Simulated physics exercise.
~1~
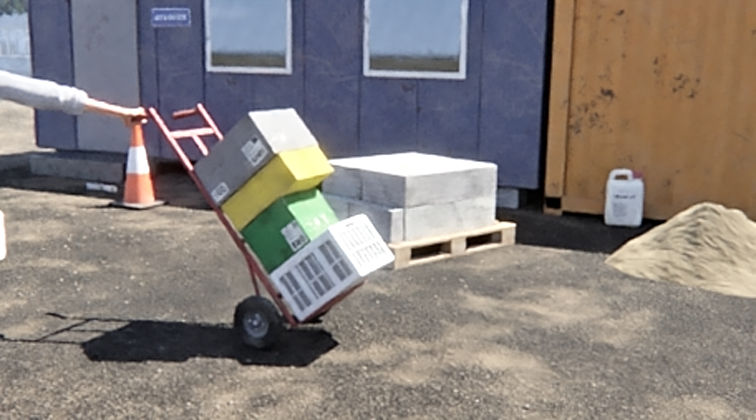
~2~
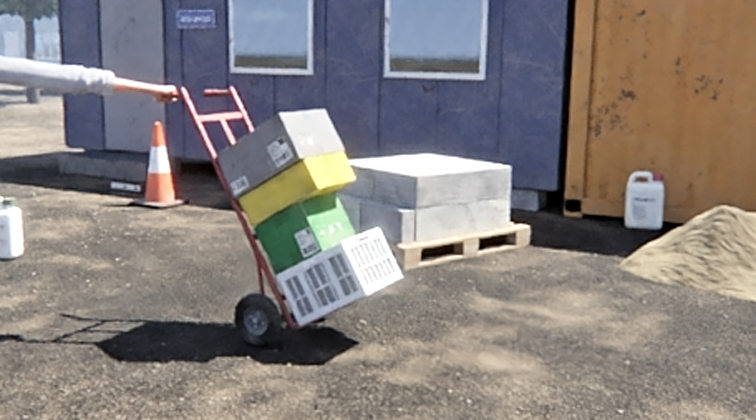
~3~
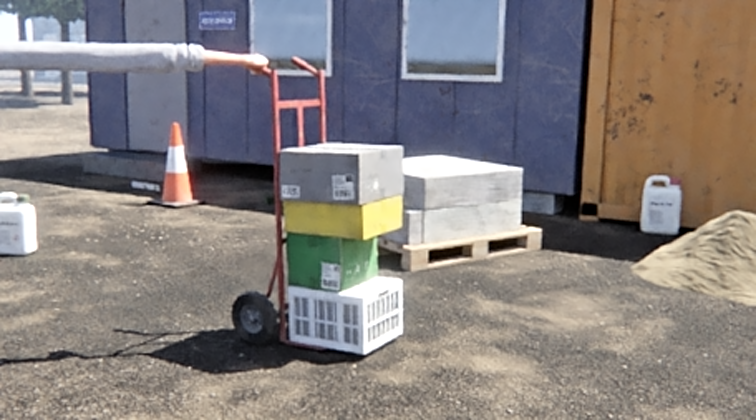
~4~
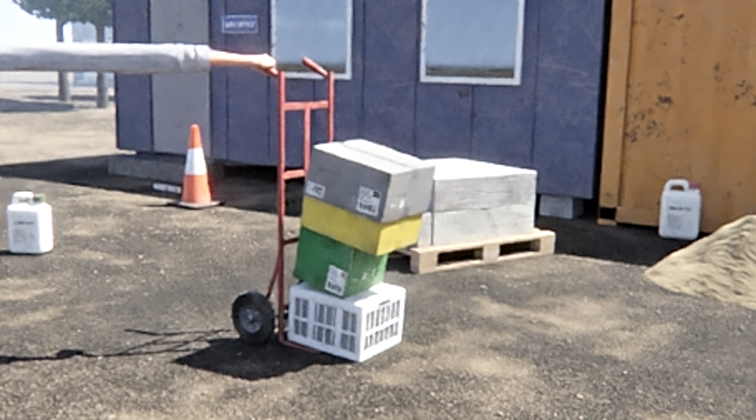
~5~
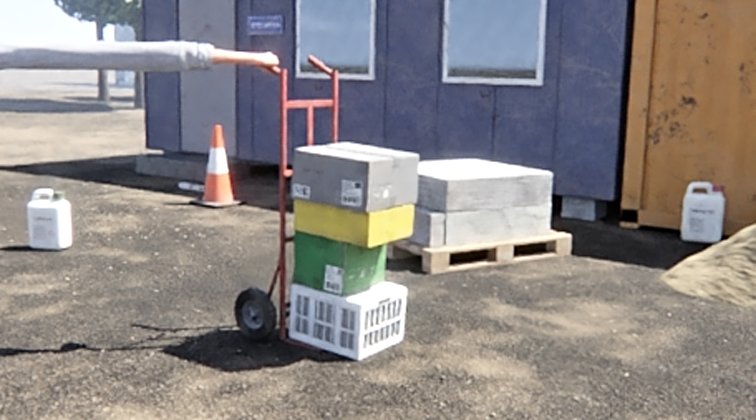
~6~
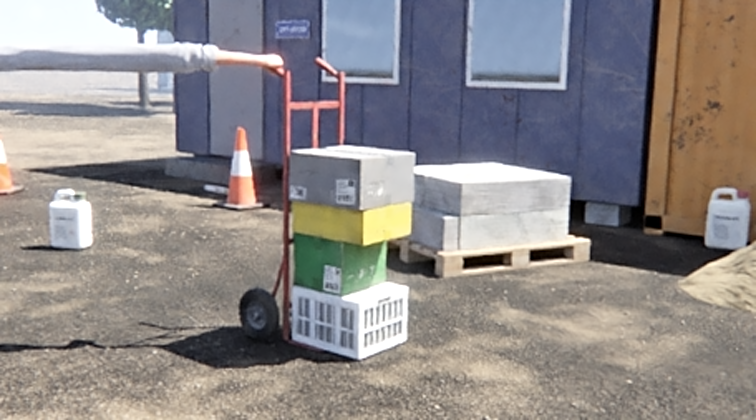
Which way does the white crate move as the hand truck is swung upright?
The white crate moves down, ending up level at the foot of the upright truck.
